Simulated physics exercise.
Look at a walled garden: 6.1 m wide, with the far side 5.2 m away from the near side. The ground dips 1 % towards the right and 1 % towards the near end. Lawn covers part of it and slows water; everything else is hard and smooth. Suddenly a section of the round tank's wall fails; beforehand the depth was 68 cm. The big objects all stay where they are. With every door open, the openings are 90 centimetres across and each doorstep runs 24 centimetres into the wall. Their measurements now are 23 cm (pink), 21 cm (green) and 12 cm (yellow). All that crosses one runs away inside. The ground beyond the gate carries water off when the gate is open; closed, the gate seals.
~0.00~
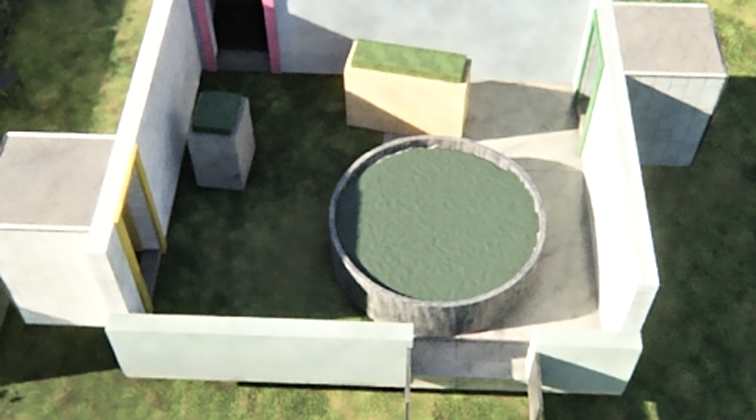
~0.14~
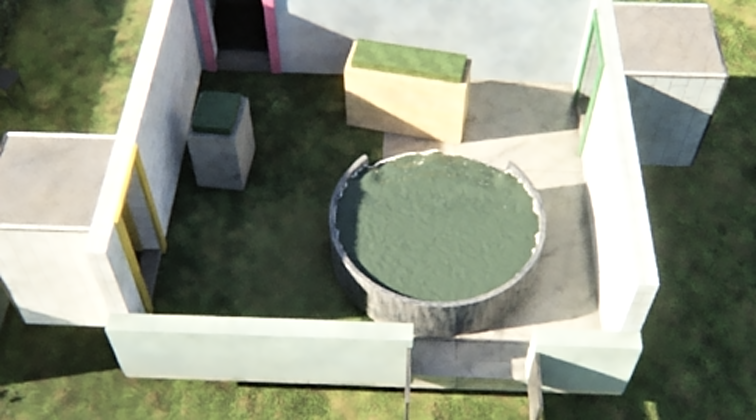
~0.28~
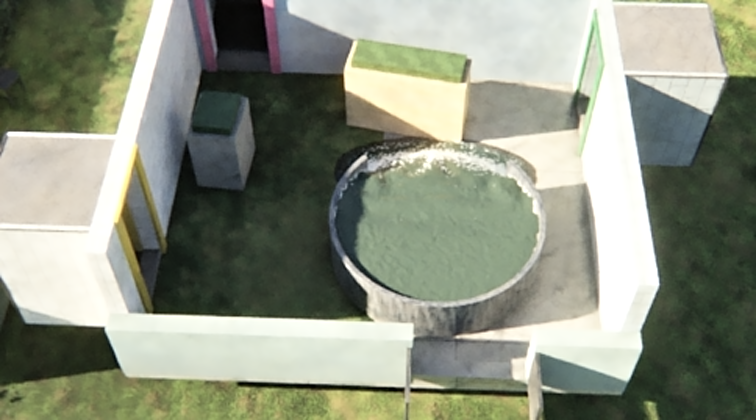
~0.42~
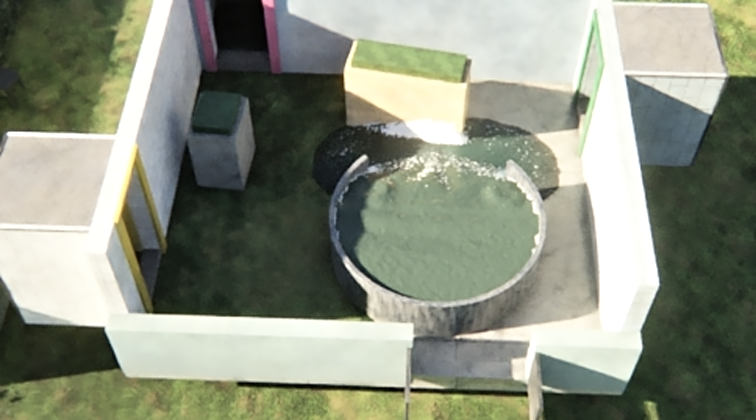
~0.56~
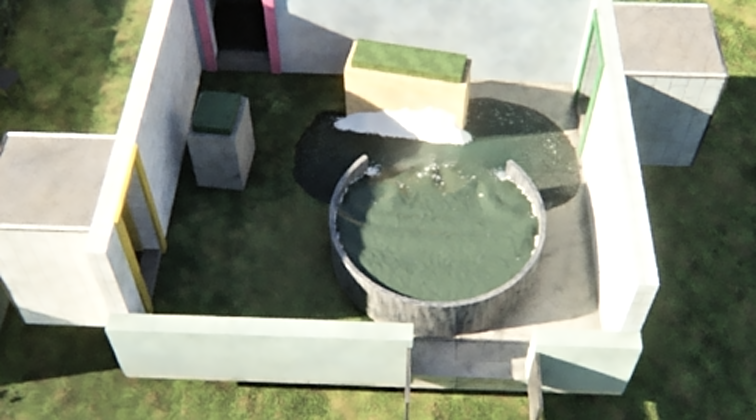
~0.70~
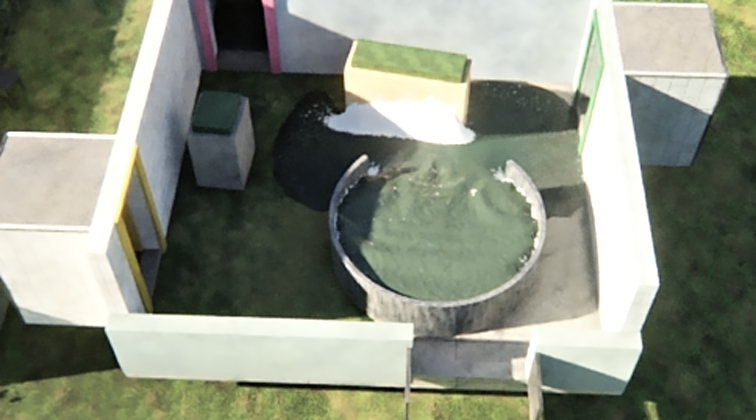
In a walled garden, a round tank's far side breaks and water spreads to the green door.
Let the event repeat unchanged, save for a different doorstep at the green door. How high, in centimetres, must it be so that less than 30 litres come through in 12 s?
It must be about 33 cm high.
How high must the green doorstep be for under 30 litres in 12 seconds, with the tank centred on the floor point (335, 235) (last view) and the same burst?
Some 16 cm.
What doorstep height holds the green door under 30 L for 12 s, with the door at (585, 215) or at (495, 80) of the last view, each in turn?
Roughly 10.5 cm for the first and 27 cm for the second.
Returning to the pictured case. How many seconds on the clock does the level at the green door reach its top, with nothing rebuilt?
Crest at t of about 2.0 s.
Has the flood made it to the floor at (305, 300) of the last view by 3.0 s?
Looks like it's not wet.
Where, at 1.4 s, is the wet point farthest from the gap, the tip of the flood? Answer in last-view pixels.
At about (241, 101).
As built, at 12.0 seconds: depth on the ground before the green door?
Some 10.0 cm.
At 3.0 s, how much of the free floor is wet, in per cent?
Wet share: Near 70 %.
After 1.4 s water covers 35 % of the floor, deepest (52 cm) near (432, 160); 17 cm at the green door, 0 litres in over its 21 cm doorstep.
After 3.0 s water covers 70 % of the floor; 34 cm at the green door, 118 litres in over its 21 cm doorstep.
After 12.0 s water covers 95 % of the floor, deepest (17 cm) near (595, 365); 10 cm at the green door, 159 litres in over its 21 cm doorstep.
At the green door as built, the water arrived by 0.7 s and peaked near 41 cm at 2.0 s.
Run again over the same 12 s with other heights there, 51 litres in over 30 cm, 4 litres over 40 cm. The limit of 30 litres is kept from about 33 cm up.
